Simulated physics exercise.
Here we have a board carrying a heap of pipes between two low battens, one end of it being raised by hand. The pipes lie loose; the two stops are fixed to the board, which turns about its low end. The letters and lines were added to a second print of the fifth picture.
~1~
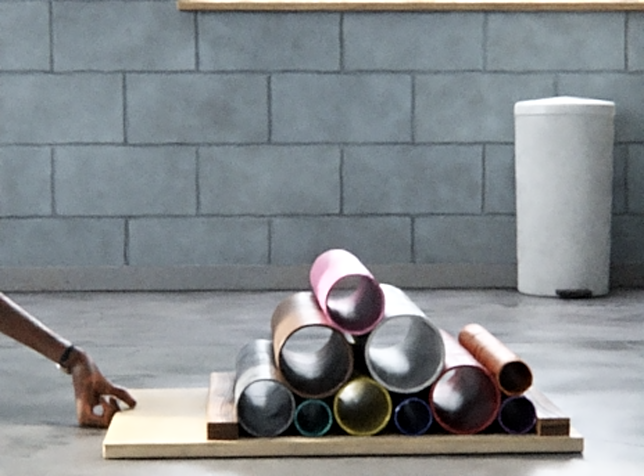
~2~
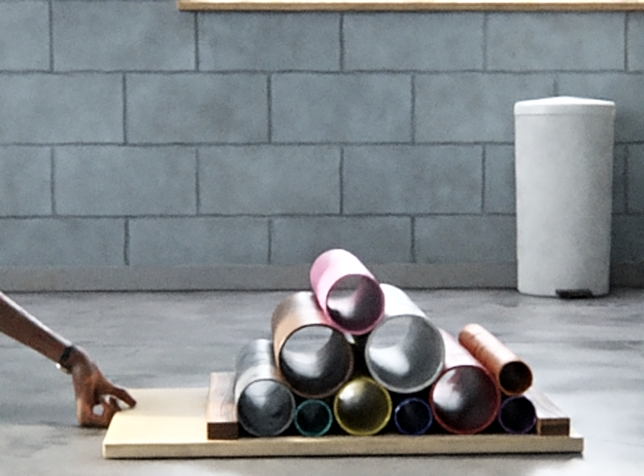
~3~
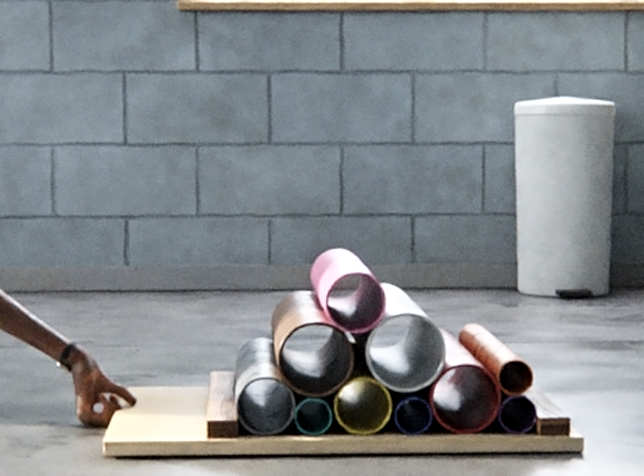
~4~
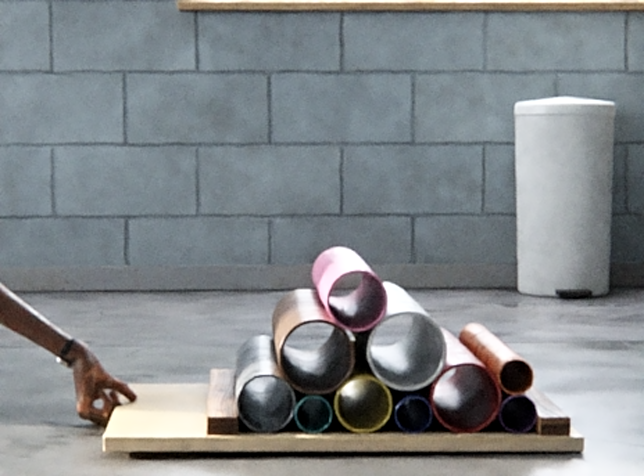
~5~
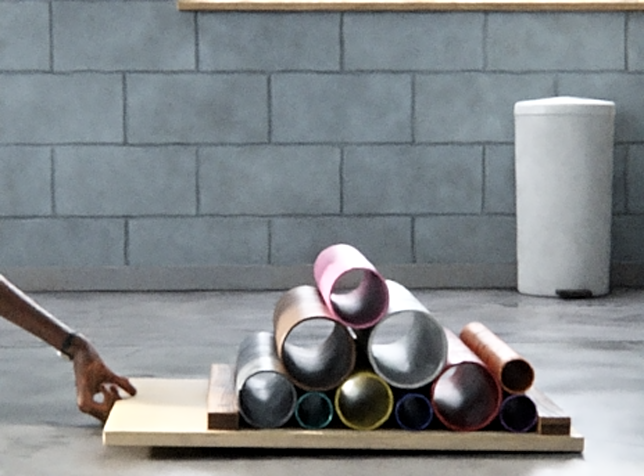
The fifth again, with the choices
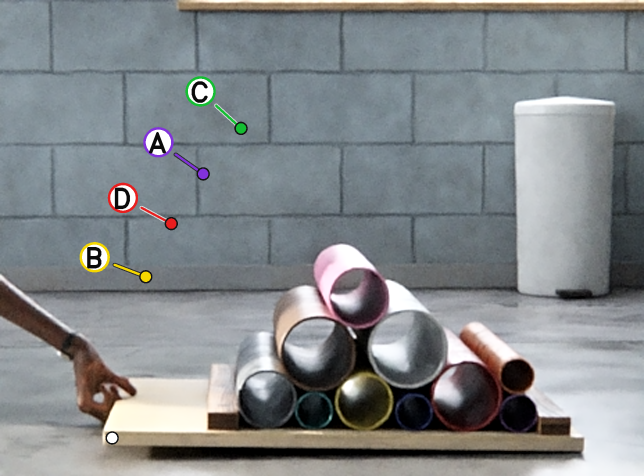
On a grey floor, a hand slightly raises the left end of a board of pipes.
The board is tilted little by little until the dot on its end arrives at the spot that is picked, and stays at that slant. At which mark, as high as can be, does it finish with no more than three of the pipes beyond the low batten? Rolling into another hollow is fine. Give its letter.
The last mark within the limit is C.
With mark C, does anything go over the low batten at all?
Yes.
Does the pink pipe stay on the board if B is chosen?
Yes.
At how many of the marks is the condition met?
Four of them.
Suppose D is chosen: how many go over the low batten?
The count is one.
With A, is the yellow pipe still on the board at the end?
Yes.
On the marked copy, A at (203, 174); B at (146, 277); C at (241, 128); D at (171, 224); the white dot at (112, 438).
Taking C. A third of the way, board at 22°.
Two thirds of the way, board at 42°.
When it is over, board at 43°, two over the low batten (pink, orange).
As for the rest, A one over the low batten (orange); B one over the low batten (orange); D one over the low batten (orange).
